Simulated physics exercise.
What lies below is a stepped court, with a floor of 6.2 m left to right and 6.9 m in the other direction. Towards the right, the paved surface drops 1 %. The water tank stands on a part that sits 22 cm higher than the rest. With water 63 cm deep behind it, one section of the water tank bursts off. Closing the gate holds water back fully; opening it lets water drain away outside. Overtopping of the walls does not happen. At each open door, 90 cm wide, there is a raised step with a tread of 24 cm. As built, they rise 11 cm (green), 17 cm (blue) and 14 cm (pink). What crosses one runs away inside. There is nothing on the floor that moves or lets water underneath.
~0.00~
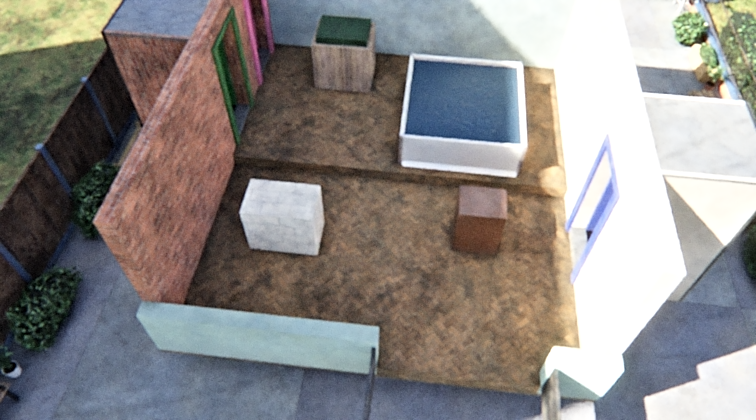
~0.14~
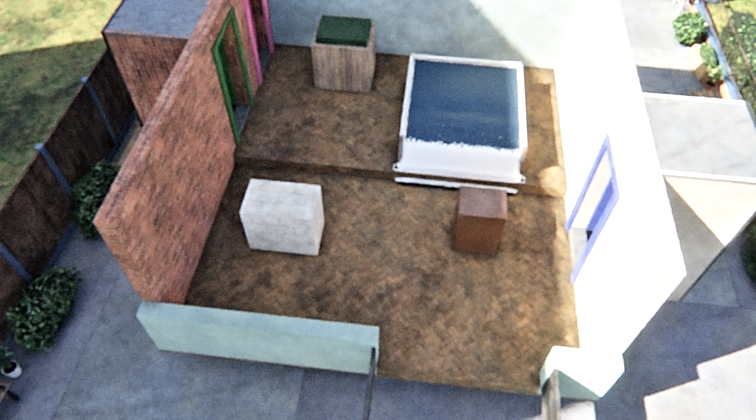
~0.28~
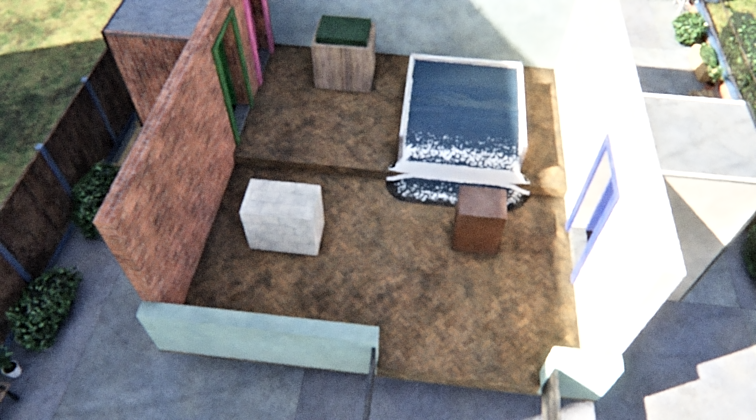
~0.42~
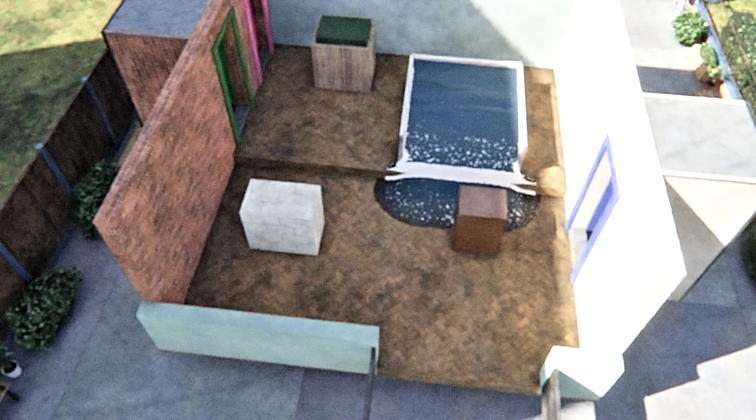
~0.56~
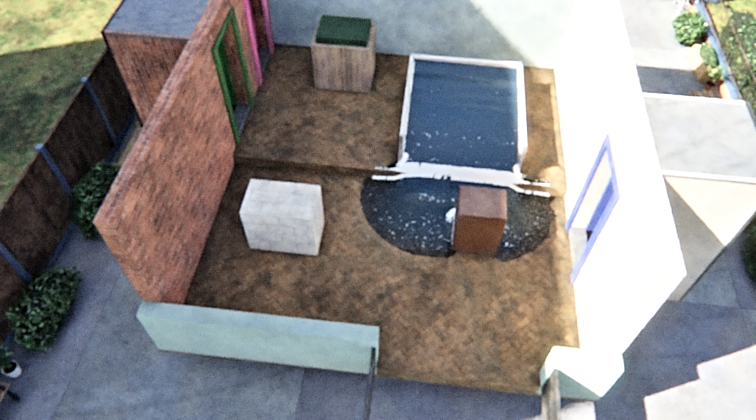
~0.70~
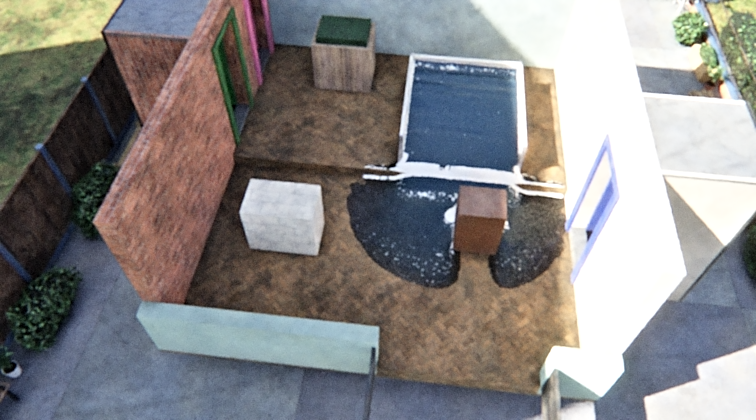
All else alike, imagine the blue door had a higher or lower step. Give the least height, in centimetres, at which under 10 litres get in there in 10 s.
28 cm.
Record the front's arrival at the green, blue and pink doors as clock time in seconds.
Green door not within the 10 s; blue door 0.8 s; pink door not within the 10 s.
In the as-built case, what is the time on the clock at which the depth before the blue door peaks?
I'd guess close to 2.2 seconds.
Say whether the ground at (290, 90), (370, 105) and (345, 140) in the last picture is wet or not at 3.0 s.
Going in order: Untouched, untouched, untouched.
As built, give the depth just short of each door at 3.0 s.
Reading in centimetres: Green = 0, blue = 23, pink = 0.
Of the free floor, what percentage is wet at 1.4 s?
Roughly 35 percent.
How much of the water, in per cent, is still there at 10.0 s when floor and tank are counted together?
About 58 in every hundred.
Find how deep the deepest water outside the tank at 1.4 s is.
Up to some 48 centimetres, I'd say.
After 1.4 s water covers 35 % of the floor, deepest (48 cm) near (473, 219); 16 cm at the blue door, 0 litres in over its 17 cm step.
After 3.0 s water covers 50 % of the floor, deepest (38 cm) near (176, 328); 23 cm at the blue door, 79 litres in over its 17 cm step.
After 10.0 s water covers 60 % of the floor, deepest (16 cm) near (579, 364); 14 cm at the blue door, 95 litres in over its 17 cm step.
At the blue door as built, the water arrived by 0.9 s and peaked near 28 cm at 2.2 s.
Run again over the same 10 s with other heights there, 22 litres in over 25.5 cm, 0 litres over 34.5 cm. The limit of 10 litres is kept from about 28 cm up.
